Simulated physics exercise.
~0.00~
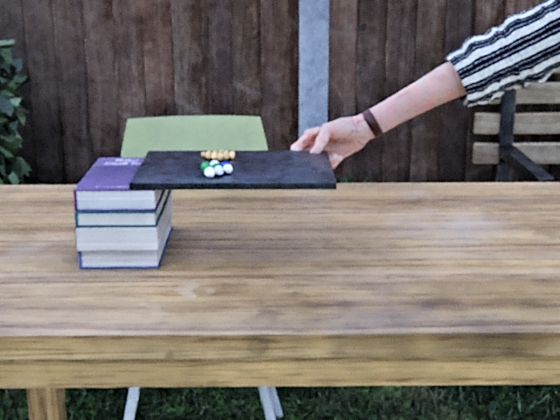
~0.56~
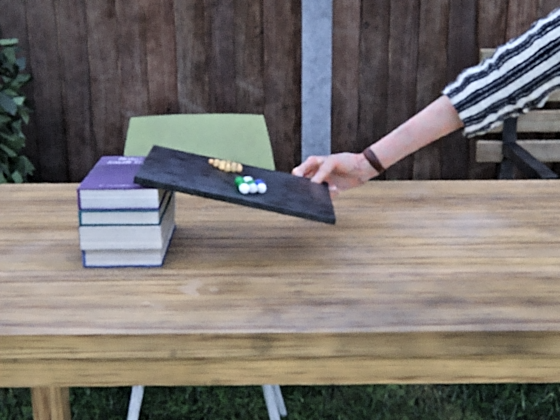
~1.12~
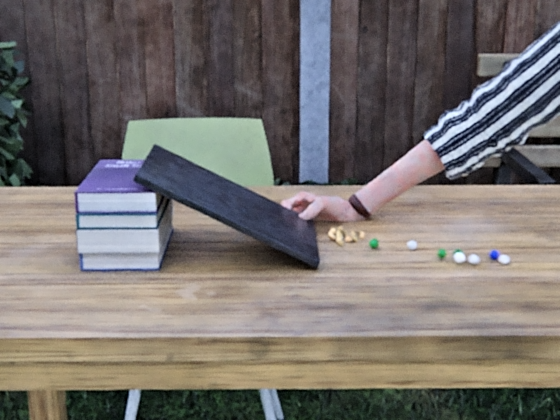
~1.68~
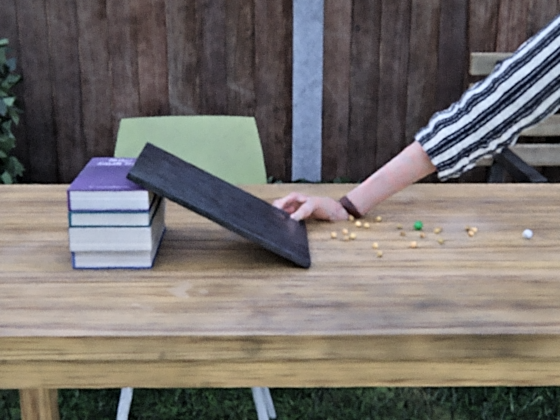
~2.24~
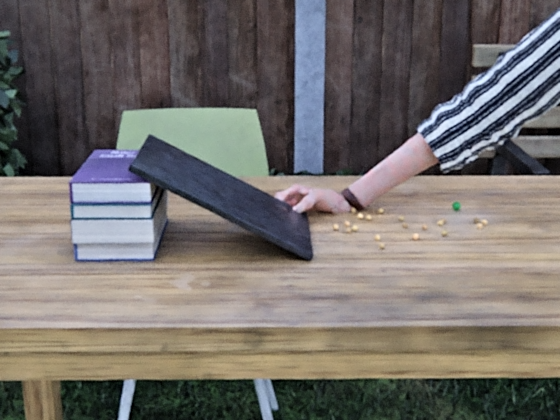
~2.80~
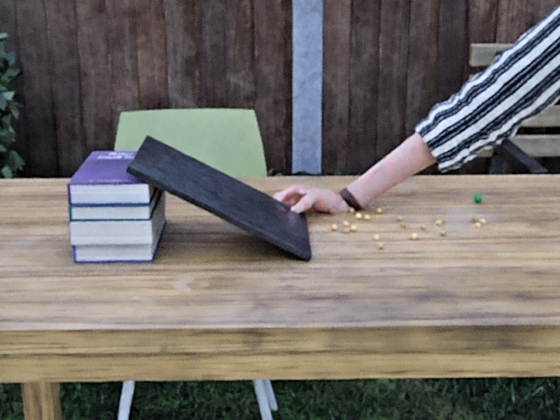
A dark board, held level between a stack of books and a hand in a striped sleeve, carries some green, white and blue balls in front and a cluster of small golden pieces behind. The hand lowers the board's right end, and both groups stay on it at first. As the slope steepens and the end reaches the wooden table, the balls roll far to the right while the golden pieces spill near the foot. The golden pieces then scatter and settle. Most of the balls pass out of sight, leaving one green ball beyond the golden pieces.
